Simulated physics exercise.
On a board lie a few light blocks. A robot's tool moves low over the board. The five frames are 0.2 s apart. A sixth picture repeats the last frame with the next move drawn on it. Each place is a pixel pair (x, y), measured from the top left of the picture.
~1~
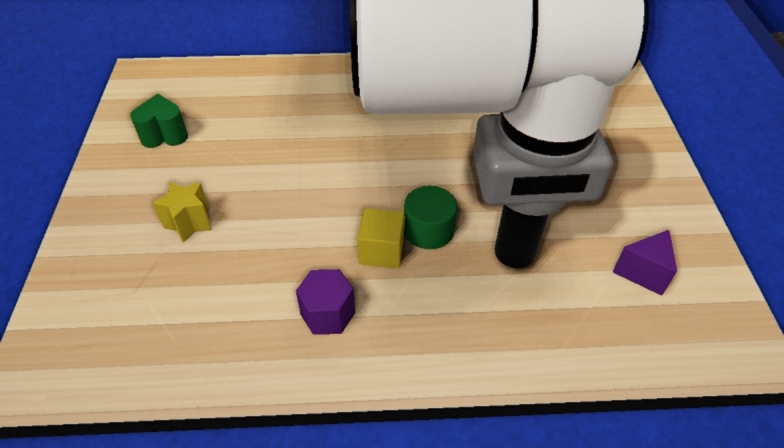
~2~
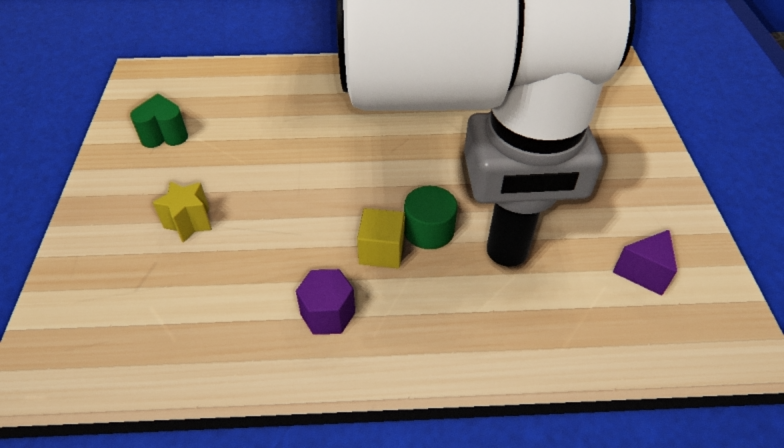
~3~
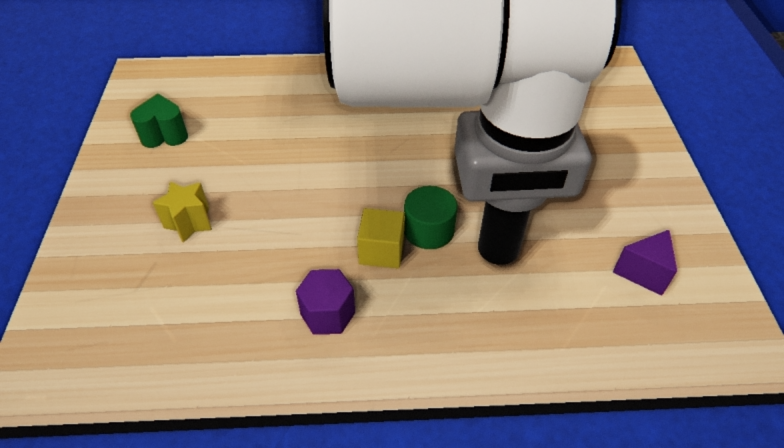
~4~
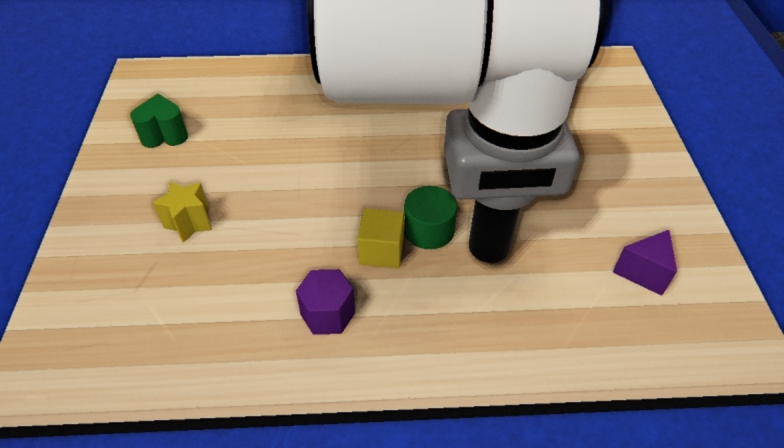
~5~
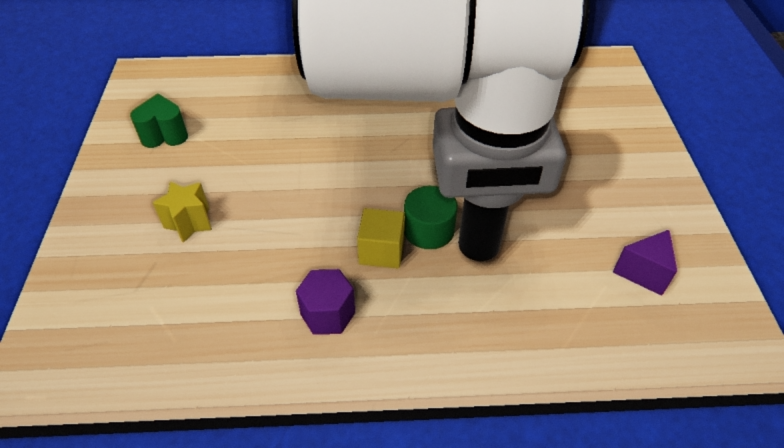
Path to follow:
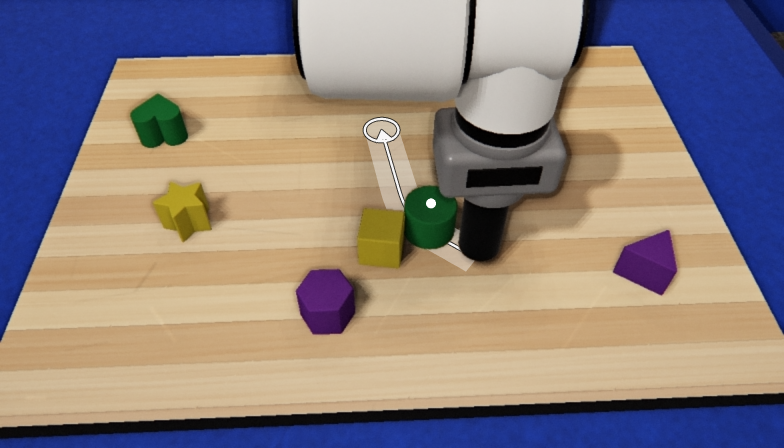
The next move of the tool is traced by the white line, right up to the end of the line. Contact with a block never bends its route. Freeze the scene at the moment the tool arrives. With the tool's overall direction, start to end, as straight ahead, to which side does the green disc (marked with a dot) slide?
The shift is leftward.
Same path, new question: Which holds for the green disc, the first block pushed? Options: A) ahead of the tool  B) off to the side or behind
B - off to the side or behind.
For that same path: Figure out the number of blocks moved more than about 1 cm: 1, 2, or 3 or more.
One block moves.
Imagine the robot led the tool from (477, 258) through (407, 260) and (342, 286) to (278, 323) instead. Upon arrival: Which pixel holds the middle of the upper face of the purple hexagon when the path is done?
The middle of its upper face should be somewhere near (286, 339).
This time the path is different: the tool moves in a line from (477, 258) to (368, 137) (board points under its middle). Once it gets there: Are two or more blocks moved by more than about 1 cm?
Short answer: No.
The line goes from (477, 258) via (417, 222) and (394, 174), ending at (382, 130); the dot is on the green disc.
On the path given first. One third of the way, tool (417, 208); green disc (384, 172).
Two thirds of the way, tool (394, 159); green disc (351, 142).
At the end, tool (381, 117); yellow square unmoved; green disc (348, 139).
